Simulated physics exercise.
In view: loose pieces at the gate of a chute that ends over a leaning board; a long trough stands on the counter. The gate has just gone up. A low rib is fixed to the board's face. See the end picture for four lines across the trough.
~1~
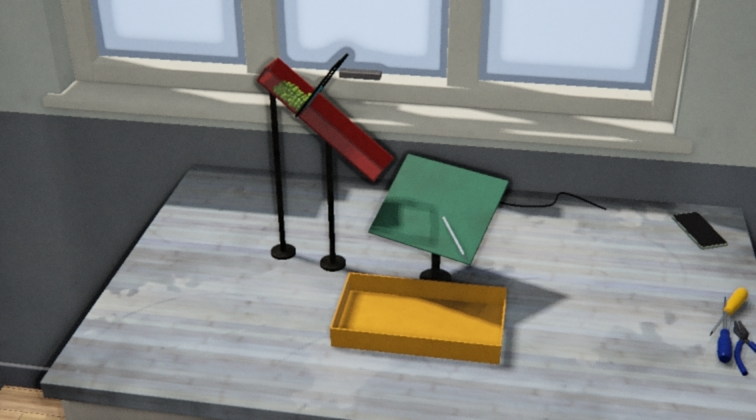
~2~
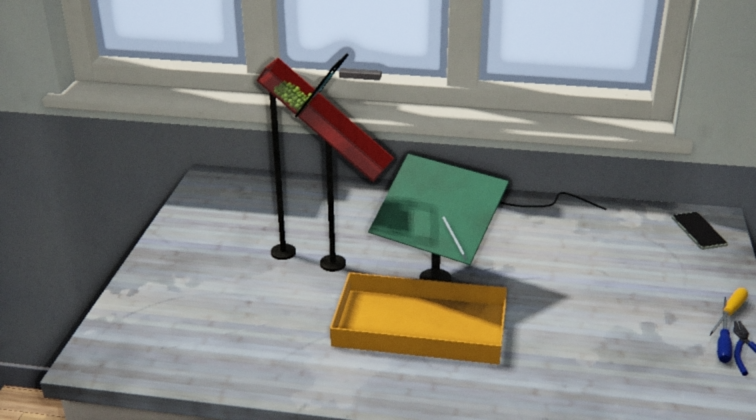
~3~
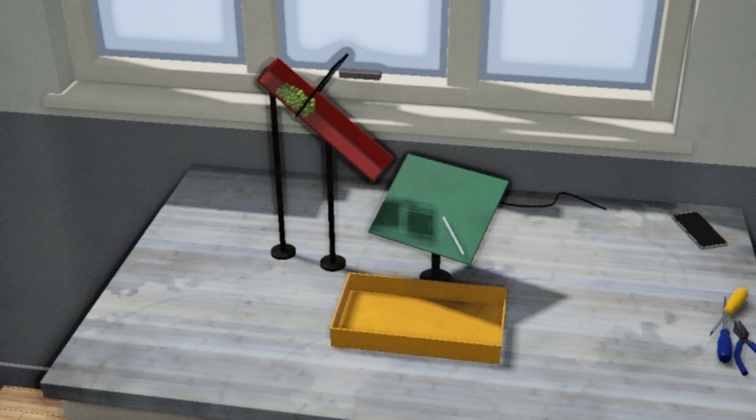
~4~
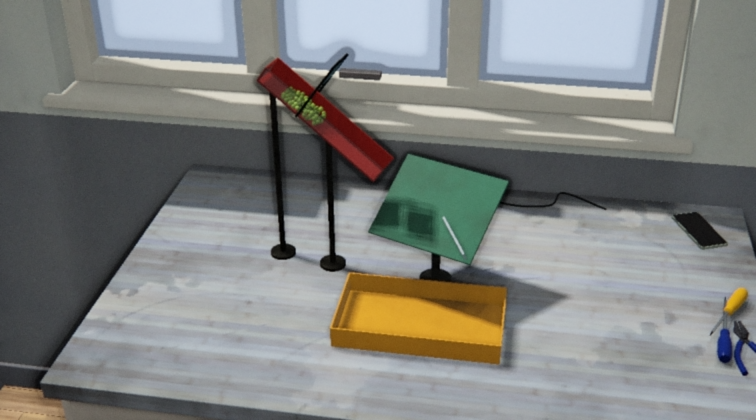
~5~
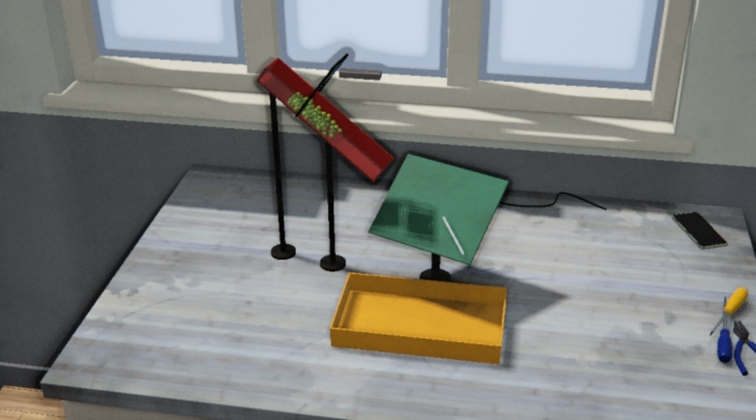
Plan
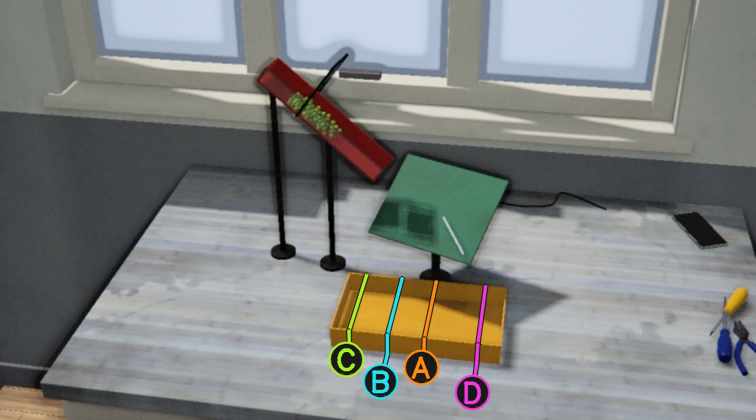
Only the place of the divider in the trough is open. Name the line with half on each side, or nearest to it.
Best: A.
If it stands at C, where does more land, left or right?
More lands on the right.
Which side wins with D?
More lands on the left.
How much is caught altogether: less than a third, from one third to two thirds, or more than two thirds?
About that: More than two thirds.
On the marked copy, line A crosses the front rim at (424, 338); line B crosses the front rim at (387, 334); line C crosses the front rim at (349, 330); line D crosses the front rim at (477, 343).
With A, of what is caught, about half on the left of the divider, about half on the right.
With B, of what is caught, a small part on the left of the divider, most on the right.
With C, of what is caught, a stray few on the left of the divider, nearly all on the right.
With D, of what is caught, nearly all on the left of the divider, a stray few on the right.
